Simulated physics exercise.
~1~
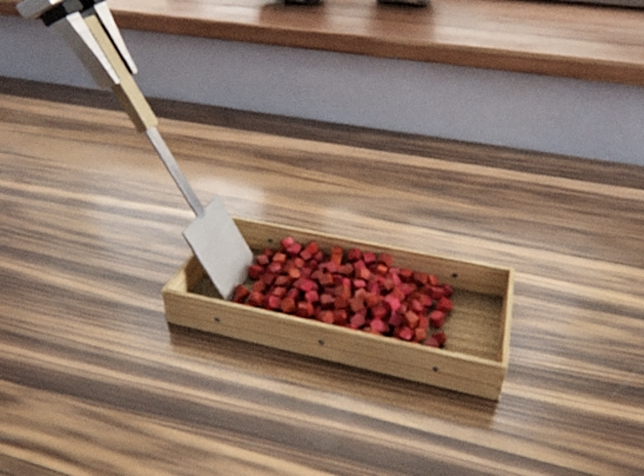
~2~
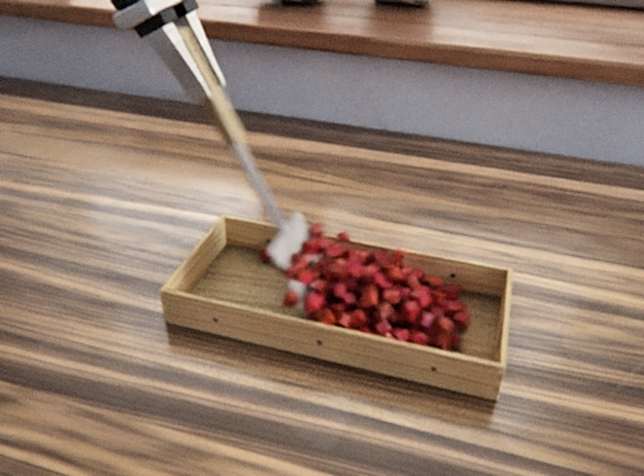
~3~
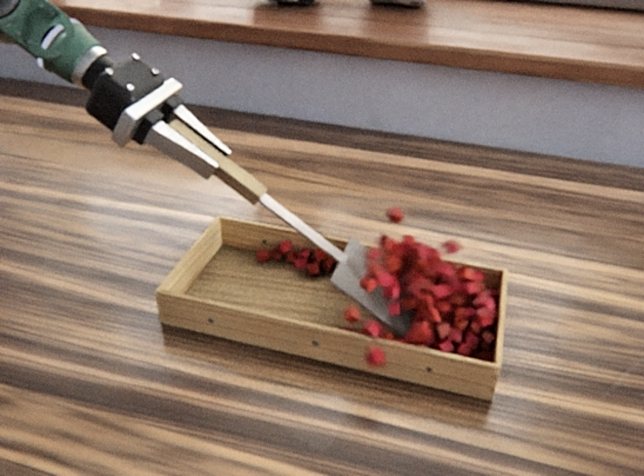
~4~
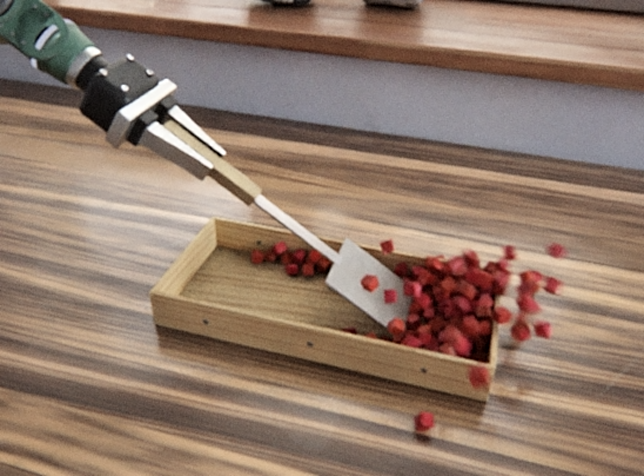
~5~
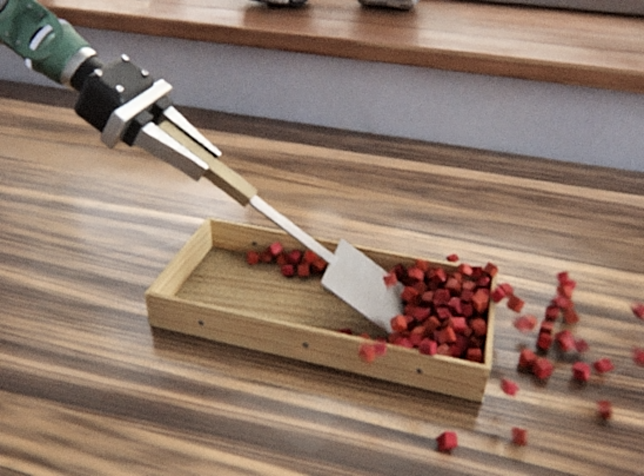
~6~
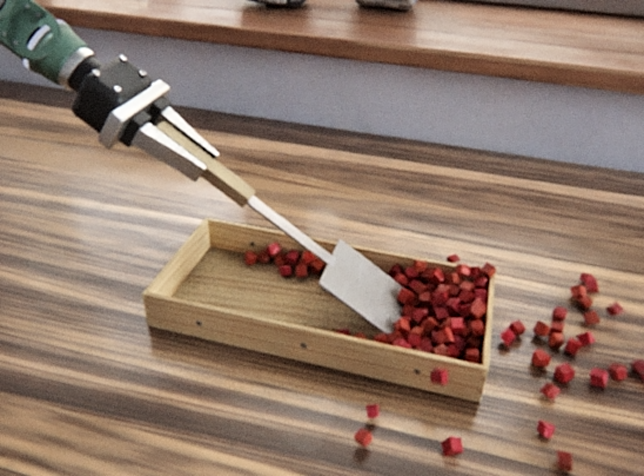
A robot arm swept a spatula rightward through a wooden tray of small red cubes, piling them against the far right end and flinging some over the edge, then stopped with most still in the tray and the rest scattered across the striped table.
